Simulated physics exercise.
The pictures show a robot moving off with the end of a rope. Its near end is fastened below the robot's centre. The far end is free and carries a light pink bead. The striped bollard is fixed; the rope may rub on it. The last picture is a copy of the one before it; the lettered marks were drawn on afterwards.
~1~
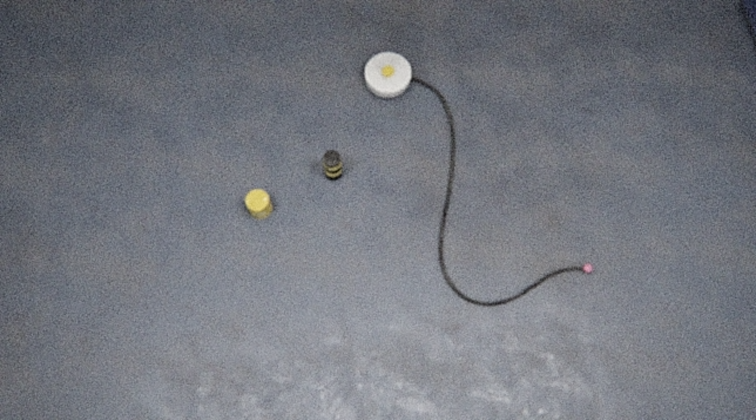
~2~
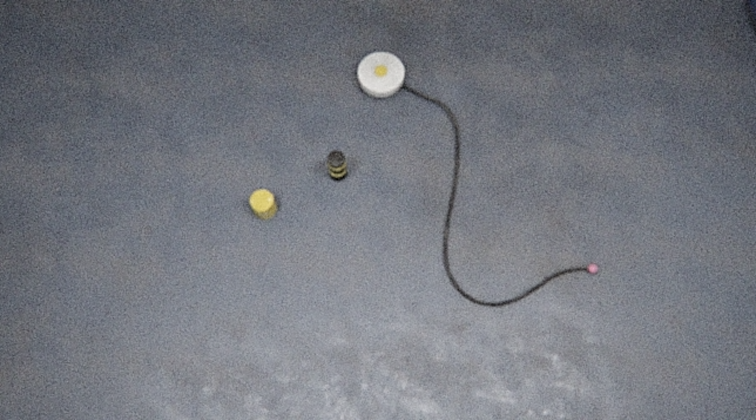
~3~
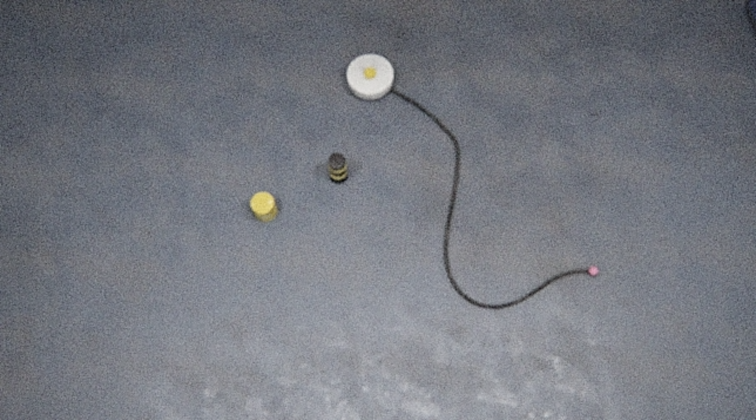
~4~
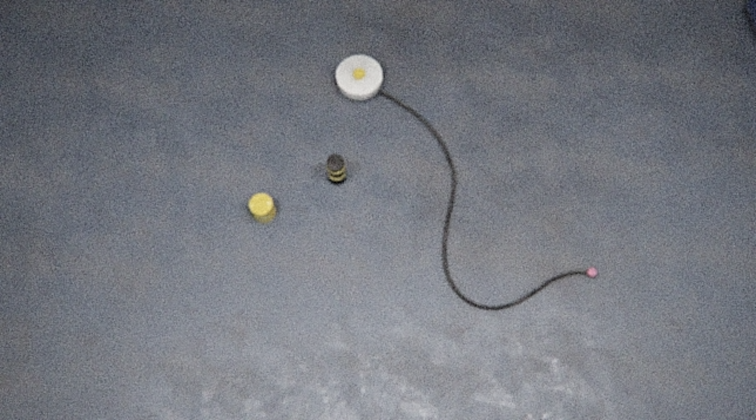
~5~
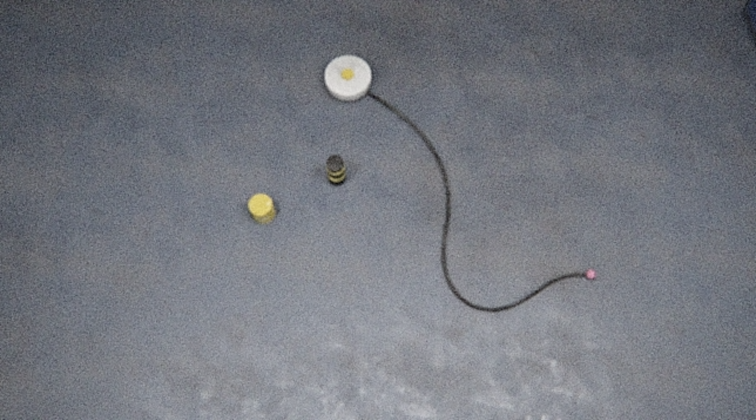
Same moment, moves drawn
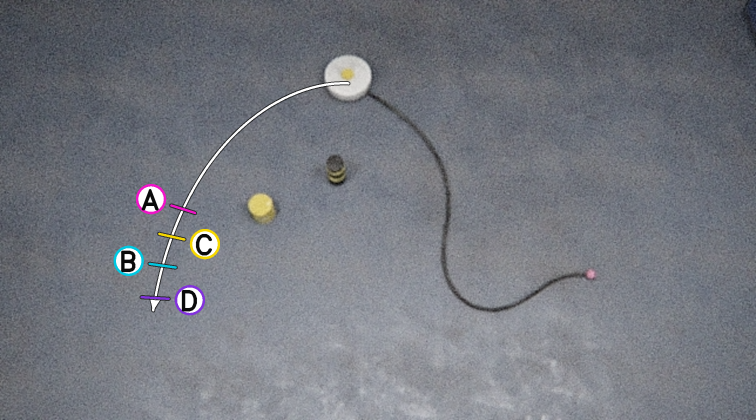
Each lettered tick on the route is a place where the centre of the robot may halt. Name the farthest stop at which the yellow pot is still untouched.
C is the last safe stop.
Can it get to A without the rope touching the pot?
For that mark, yes.
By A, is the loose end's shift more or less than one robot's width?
Less.
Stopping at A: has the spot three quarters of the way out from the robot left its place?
Yes.
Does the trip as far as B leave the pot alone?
For that mark, no.
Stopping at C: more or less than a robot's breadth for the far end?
By then, less.
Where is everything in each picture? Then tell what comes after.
Robot (388, 76); free end (588, 268); yellow pot (259, 204), in the first picture.
Robot (381, 76); bollard (337, 166), in the second picture.
Robot (370, 78); yellow pot (264, 207), in the third picture.
Robot (359, 79); free end (592, 272), in the fourth picture.
Robot (348, 79); bollard (336, 171); free end (591, 275); yellow pot (262, 209), in the fifth picture.
On the marked copy, A at (183, 209); B at (163, 266); C at (172, 237); D at (155, 298); the route from (348, 83) via (215, 156) to (153, 311).
Taking C. A third of the way, robot (266, 104), middle of the rope (430, 215), free end (591, 275).
Two thirds of the way, robot (204, 165), middle of the rope (402, 209), free end (591, 274).
When it is over, robot (169, 234), middle of the rope (367, 186), free end (557, 275); only the bollard has been touched, if anything.
As for the rest, A is safe but short; B brings the rope against the pot; D brings the rope against the pot.
